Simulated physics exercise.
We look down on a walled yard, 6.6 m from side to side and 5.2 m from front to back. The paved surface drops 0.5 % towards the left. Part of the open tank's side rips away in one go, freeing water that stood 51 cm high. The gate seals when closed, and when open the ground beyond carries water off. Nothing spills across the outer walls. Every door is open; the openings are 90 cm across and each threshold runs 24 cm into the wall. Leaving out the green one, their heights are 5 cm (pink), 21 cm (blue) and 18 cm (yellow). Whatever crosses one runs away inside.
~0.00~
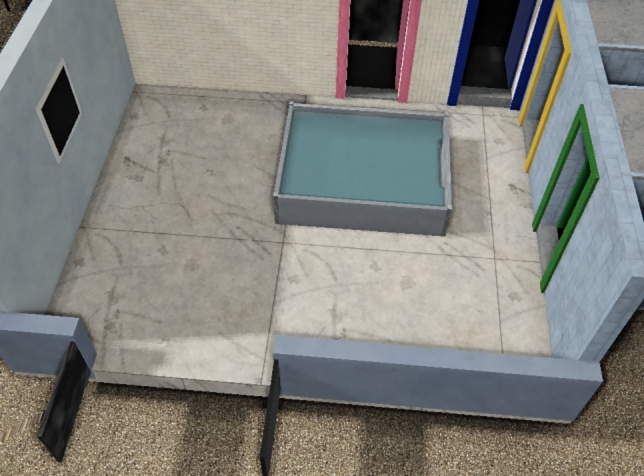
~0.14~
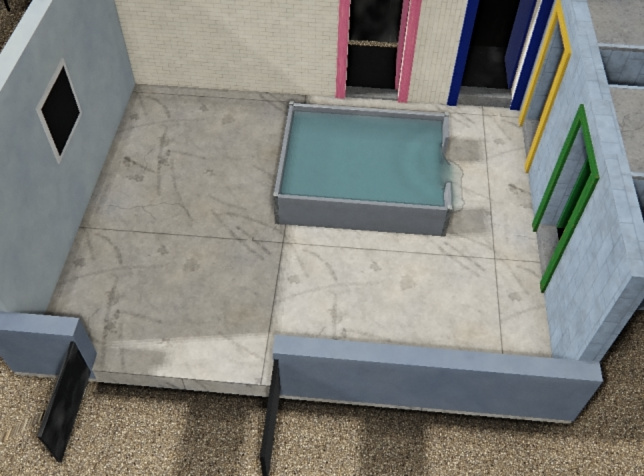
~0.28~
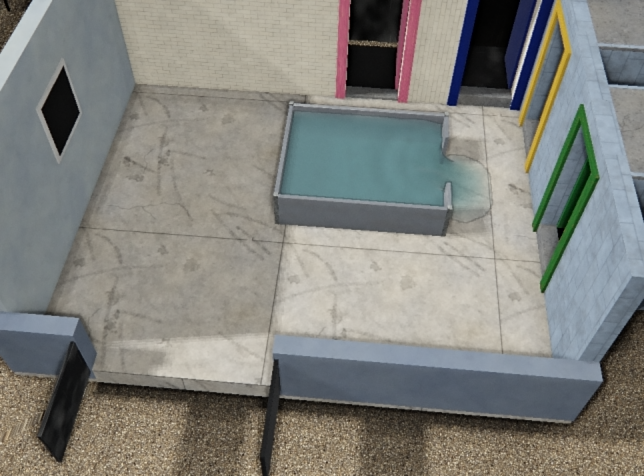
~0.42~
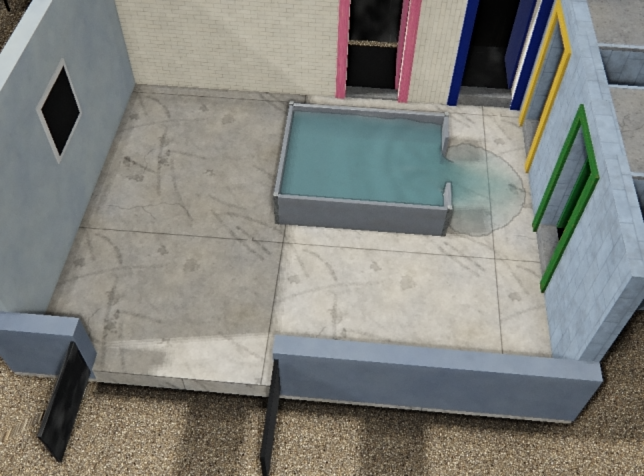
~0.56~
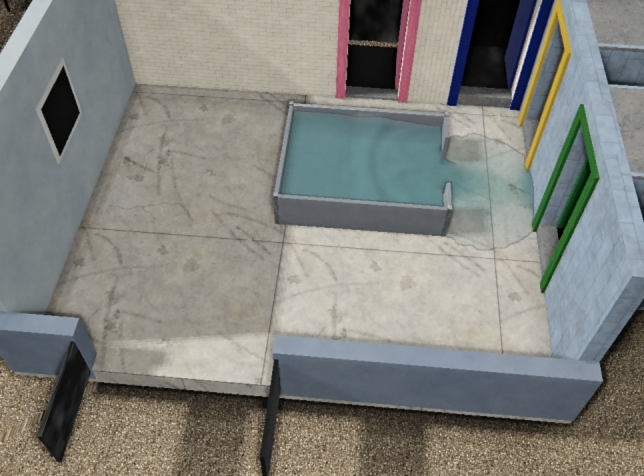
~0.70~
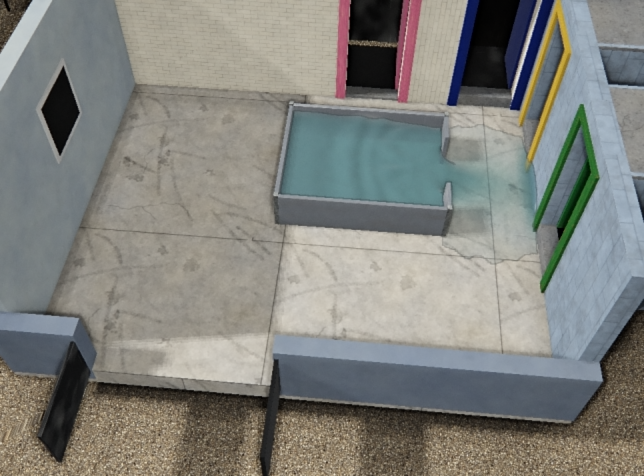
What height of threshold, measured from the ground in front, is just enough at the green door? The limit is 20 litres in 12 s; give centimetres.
Some 11.5 cm above the ground.
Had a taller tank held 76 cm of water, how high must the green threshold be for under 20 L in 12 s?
About 19 cm.
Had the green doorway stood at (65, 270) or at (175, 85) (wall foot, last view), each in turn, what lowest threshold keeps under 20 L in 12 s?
Roughly 7.0 and 7.0 cm.
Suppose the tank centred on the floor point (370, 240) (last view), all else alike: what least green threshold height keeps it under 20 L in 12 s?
About 31 cm.
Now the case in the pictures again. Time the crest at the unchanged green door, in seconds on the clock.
At about 2.4 s.
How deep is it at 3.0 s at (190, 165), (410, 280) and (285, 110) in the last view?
Roughly 0, 1 and 0 cm, in turn.
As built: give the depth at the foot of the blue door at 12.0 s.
About 7.0 cm.
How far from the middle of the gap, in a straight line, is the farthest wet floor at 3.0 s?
Roughly 3.6 m.
After 1.4 s water covers 10 % of the floor, deepest (34 cm) near (524, 194); 16 cm at the green door, 0 litres in over its 20 cm threshold.
After 3.0 s water covers 35 % of the floor, deepest (28 cm) near (514, 114); 14 cm at the green door, 0 litres in over its 20 cm threshold.
After 12.0 s water covers 95 % of the floor, deepest (11 cm) near (207, 94); 4 cm at the green door, 1 litre in over its 20 cm threshold.
At the green door as built, the water arrived by 0.8 s and peaked near 17 cm at 2.4 s.
Run again over the same 12 s with other heights there, 30 litres in over 10 cm, 11 litres over 13.5 cm. The limit of 20 litres is kept from about 11.5 cm up.
